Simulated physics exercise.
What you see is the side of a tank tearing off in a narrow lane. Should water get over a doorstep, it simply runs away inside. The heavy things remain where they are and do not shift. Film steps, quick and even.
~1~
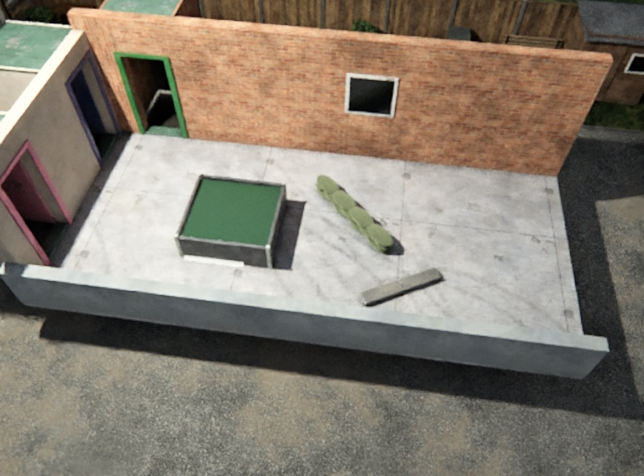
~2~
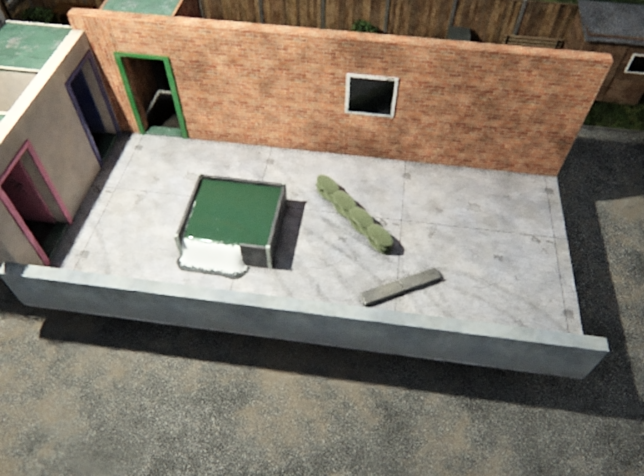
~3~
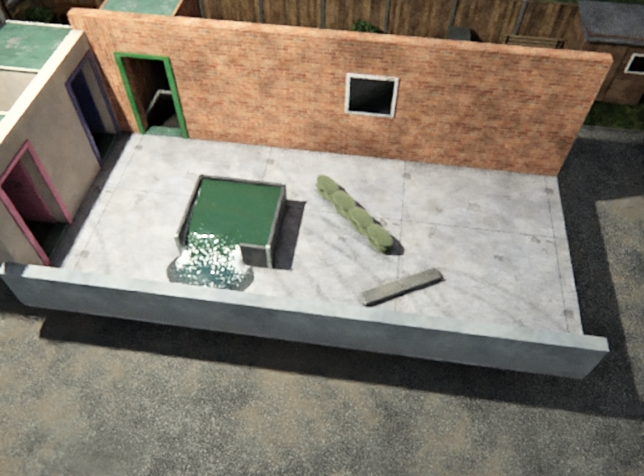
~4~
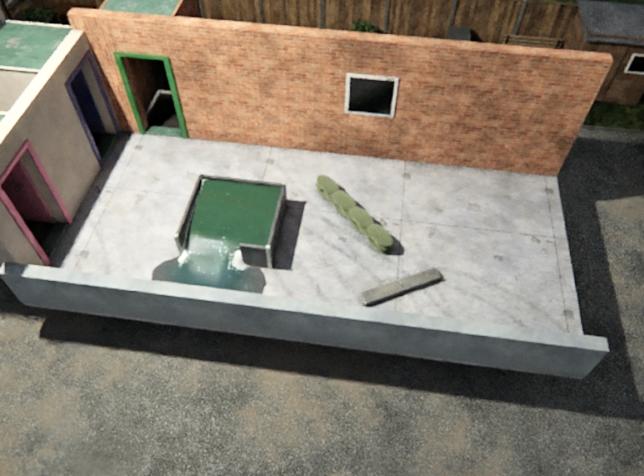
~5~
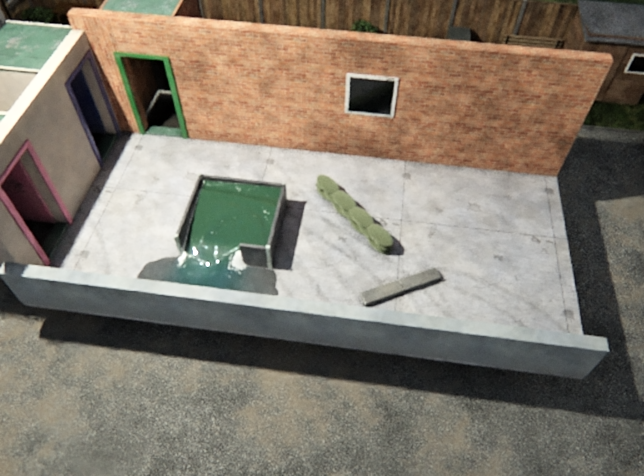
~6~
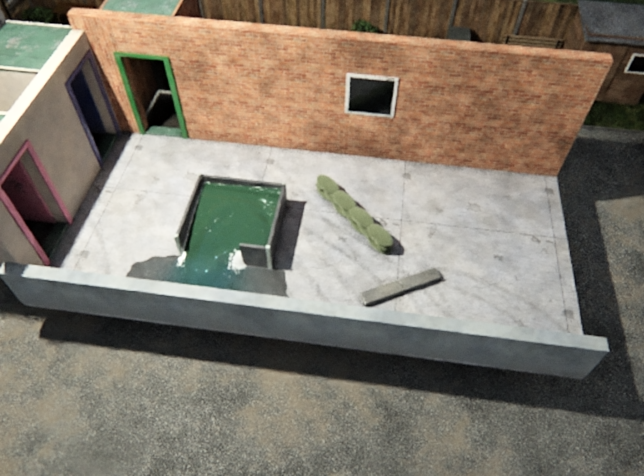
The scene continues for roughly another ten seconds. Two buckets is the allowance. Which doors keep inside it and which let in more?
In the end blue door: Never tops two buckets; green door: Tops two buckets; pink door: Tops two buckets.
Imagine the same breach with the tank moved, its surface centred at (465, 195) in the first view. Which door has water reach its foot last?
In my view it is the green door.
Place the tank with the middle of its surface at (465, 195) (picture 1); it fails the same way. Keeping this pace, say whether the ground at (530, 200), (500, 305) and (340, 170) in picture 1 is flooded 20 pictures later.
Taking them in the order asked: Spared, then inundated, then spared.
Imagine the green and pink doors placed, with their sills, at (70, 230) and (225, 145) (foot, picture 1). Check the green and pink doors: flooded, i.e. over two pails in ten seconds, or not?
I'd say the green door door exceeds the limit and the pink door door stays inside the limit.
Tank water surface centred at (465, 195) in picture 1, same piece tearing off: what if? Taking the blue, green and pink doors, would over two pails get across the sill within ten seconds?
I'd say blue door misses the threshold, green door misses the threshold, and pink door misses the threshold.
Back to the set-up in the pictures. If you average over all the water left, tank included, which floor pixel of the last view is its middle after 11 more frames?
Around pixel (210, 262) of the last picture.
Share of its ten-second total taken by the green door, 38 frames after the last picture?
Close to 55 percent.
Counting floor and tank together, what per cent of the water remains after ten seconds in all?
My figure: Some 80 per cent.
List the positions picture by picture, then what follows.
The first picture shows still water in the open tank at (233, 212).
In the second picture, water pours out at (212, 253) and has run to (244, 270).
In the third picture, the front is at a hidden place, out from the gap at (213, 254).
In the fourth picture, the front is at a hidden place, out from the gap at (213, 254).
In the fifth picture, water pours out at (213, 254) and has run to a hidden place.
In the sixth picture, the front is at a hidden place, out from the gap at (213, 254).
A moment on, water covers 10 % of the floor; the blue door not reached, the green door not reached, the pink door not reached.
Next, water covers 25 % of the floor; the blue door not reached, the green door not reached, the pink door under two buckets in.
Then, water covers 45 % of the floor; the blue door wet at the sill, nothing in, the green door not reached, the pink door over two buckets in.
Later, water covers 65 % of the floor; the blue door wet at the sill, nothing in, the green door under two buckets in, the pink door far over two buckets in.
In the end, water covers 75 % of the floor; the blue door wet at the sill, nothing in, the green door over two buckets in, the pink door far over two buckets in.
